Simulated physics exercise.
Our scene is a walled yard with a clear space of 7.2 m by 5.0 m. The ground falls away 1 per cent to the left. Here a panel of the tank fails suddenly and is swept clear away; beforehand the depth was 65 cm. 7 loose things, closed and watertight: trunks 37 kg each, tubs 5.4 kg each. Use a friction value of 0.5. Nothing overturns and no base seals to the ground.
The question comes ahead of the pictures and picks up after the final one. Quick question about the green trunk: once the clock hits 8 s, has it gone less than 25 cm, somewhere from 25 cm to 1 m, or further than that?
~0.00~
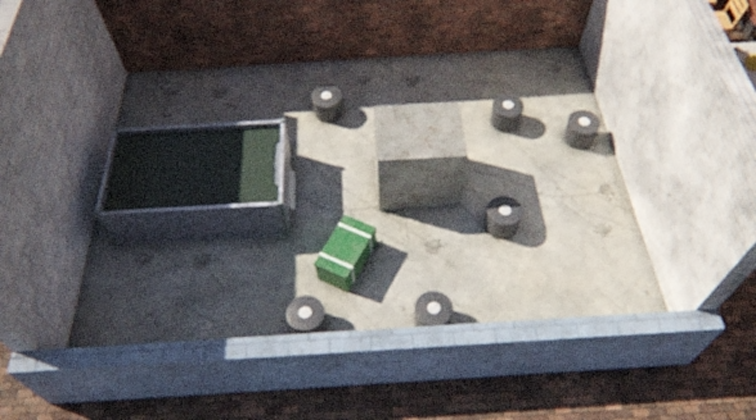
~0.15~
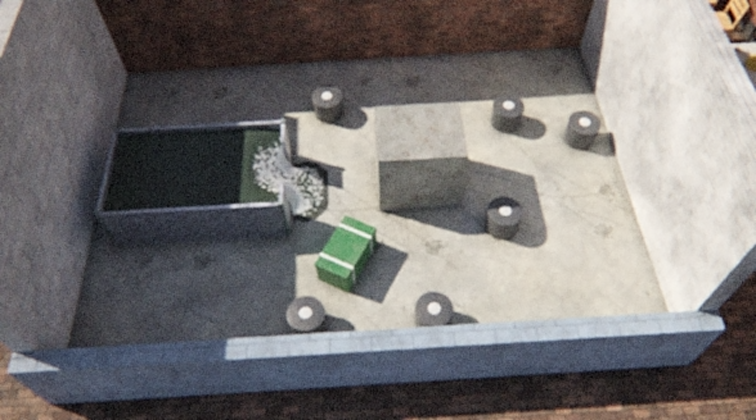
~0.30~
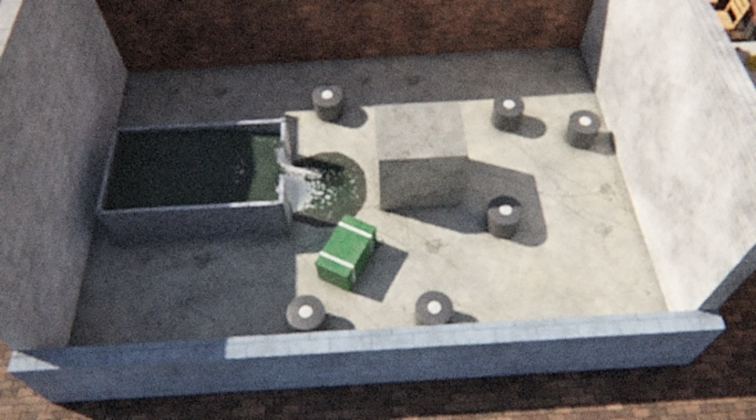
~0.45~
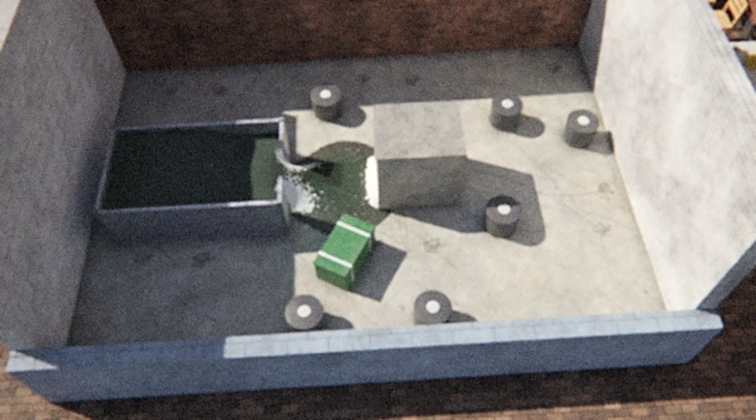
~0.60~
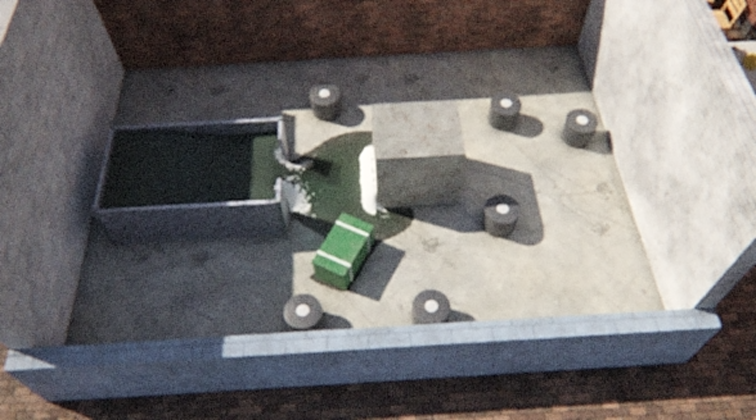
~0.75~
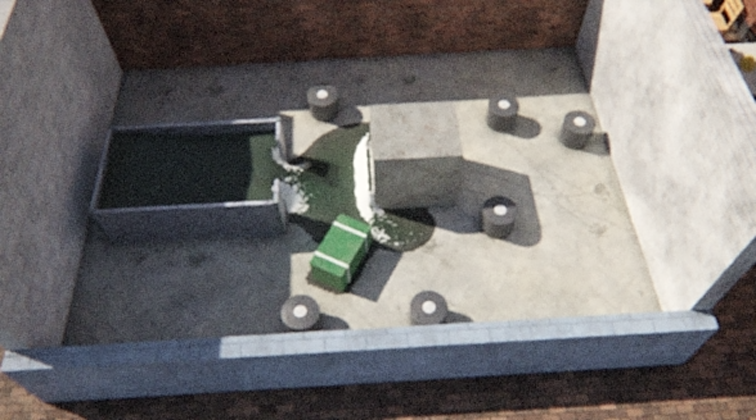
My money says it makes a small move.
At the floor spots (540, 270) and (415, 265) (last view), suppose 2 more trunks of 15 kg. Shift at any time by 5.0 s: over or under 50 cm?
Order kept: Exceeds it, exceeds it.
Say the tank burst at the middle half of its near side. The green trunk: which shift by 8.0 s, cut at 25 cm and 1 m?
My answer is that the green trunk remains put.
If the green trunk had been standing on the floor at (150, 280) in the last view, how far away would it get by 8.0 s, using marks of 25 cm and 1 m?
Outcome: It sits still.
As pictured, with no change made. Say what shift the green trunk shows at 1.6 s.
It has shifted about 10 cm.
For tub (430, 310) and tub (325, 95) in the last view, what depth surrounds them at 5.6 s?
About 6 and 2 cm.
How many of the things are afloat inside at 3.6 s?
Of them, 1.
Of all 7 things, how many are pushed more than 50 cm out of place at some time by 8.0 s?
3 in all.
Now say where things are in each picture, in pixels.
In the first frame, the green trunk at (346, 245), on the bottom; water covers 2.9 m2; 0 of 7 have shifted.
In the second frame, the green trunk at (346, 246) rests on the ground; 3.3 m2 under water; 0 of 7 have shifted.
In the third frame, the green trunk at (346, 245), on the bottom; 3.9 m2 under water; 0 of 7 have shifted.
In the fourth frame, the green trunk at (345, 244) rests on the ground; water covers 4.5 m2; 0 of 7 have shifted.
In the fifth frame, the green trunk at (344, 243) rests on the ground; water covers 5.0 m2; 0 of 7 have shifted.
In the sixth frame, the green trunk at (341, 244), on the bottom; water covers 5.7 m2; 0 of 7 have shifted.
After 1.6 s the green trunk is near (341, 250), 0.1 m from its start, aground; 0 afloat.
After 3.6 s the green trunk is near (339, 276), 0.4 m from its start, aground; 1 afloat.
After 5.6 s the green trunk is near (339, 276), 0.4 m from its start, aground; 3 afloat.
After 8.0 s the green trunk is near (339, 276), 0.4 m from its start, aground; 4 afloat.
